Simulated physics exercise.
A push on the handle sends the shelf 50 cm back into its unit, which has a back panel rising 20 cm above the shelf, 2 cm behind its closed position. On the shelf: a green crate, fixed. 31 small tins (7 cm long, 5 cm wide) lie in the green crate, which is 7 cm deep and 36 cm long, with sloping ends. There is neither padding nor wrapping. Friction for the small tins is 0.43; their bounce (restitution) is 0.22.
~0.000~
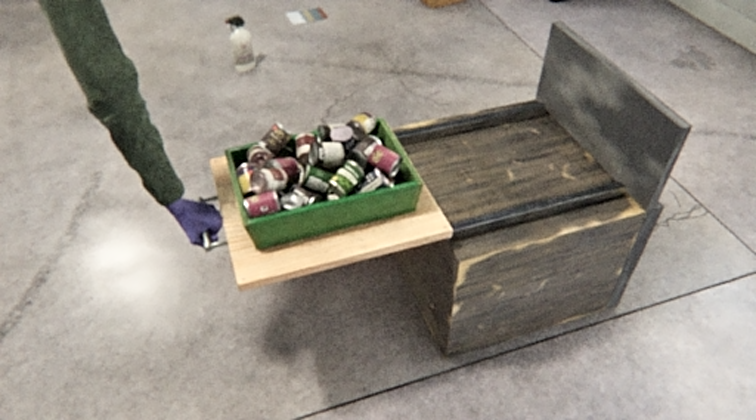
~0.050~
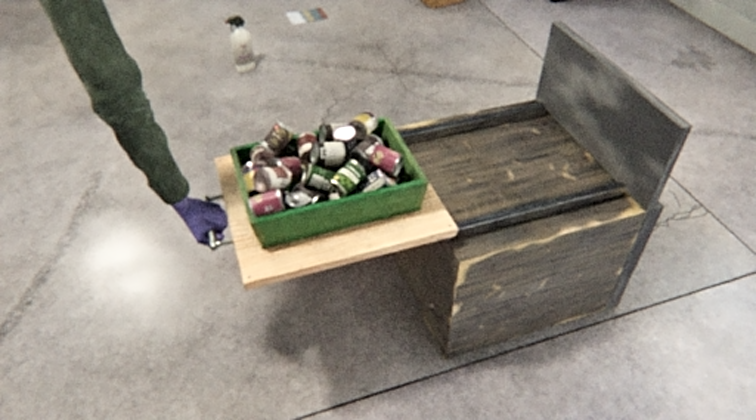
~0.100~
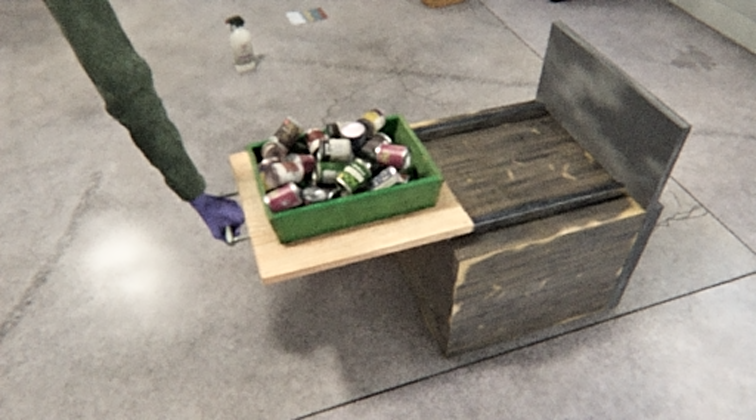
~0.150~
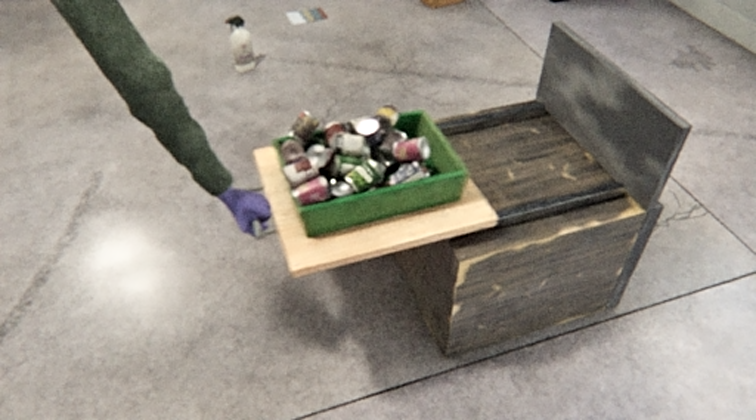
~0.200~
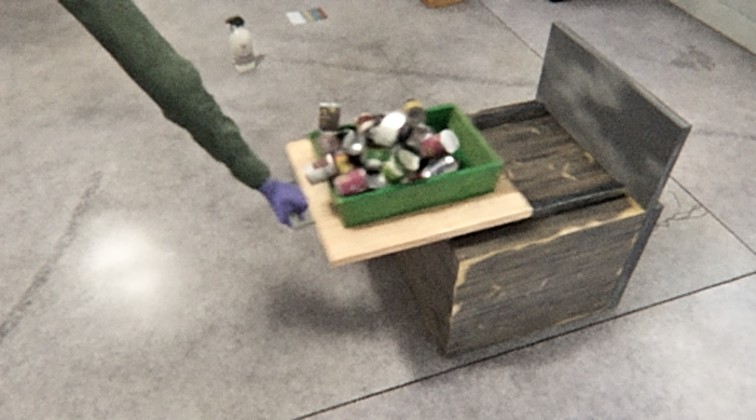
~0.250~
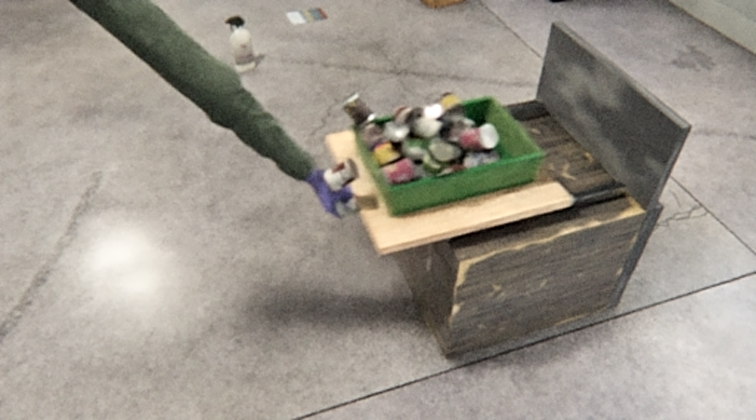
Gloved hand pushing a pale shelf bearing a green crate of tins rightward over a dark unit, one tin coming out.
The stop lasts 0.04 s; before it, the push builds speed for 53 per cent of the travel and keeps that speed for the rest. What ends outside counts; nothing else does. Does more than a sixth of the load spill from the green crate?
Yes.
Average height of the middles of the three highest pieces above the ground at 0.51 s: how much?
On average roughly 66 centimetres up.
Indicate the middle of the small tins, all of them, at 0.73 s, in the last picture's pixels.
They're centred near (522, 136).
After 0.31 s, the shelf hits its stop.
After 0.39 s, green crate 28 in, 3 out.
After 0.51 s, green crate 25 in, 6 out.
After 0.73 s, green crate 24 in, 7 out.
Final count (at 1.16 s), green crate 23 in, 8 out. Asked share, 8 of 31, 26 per cent.
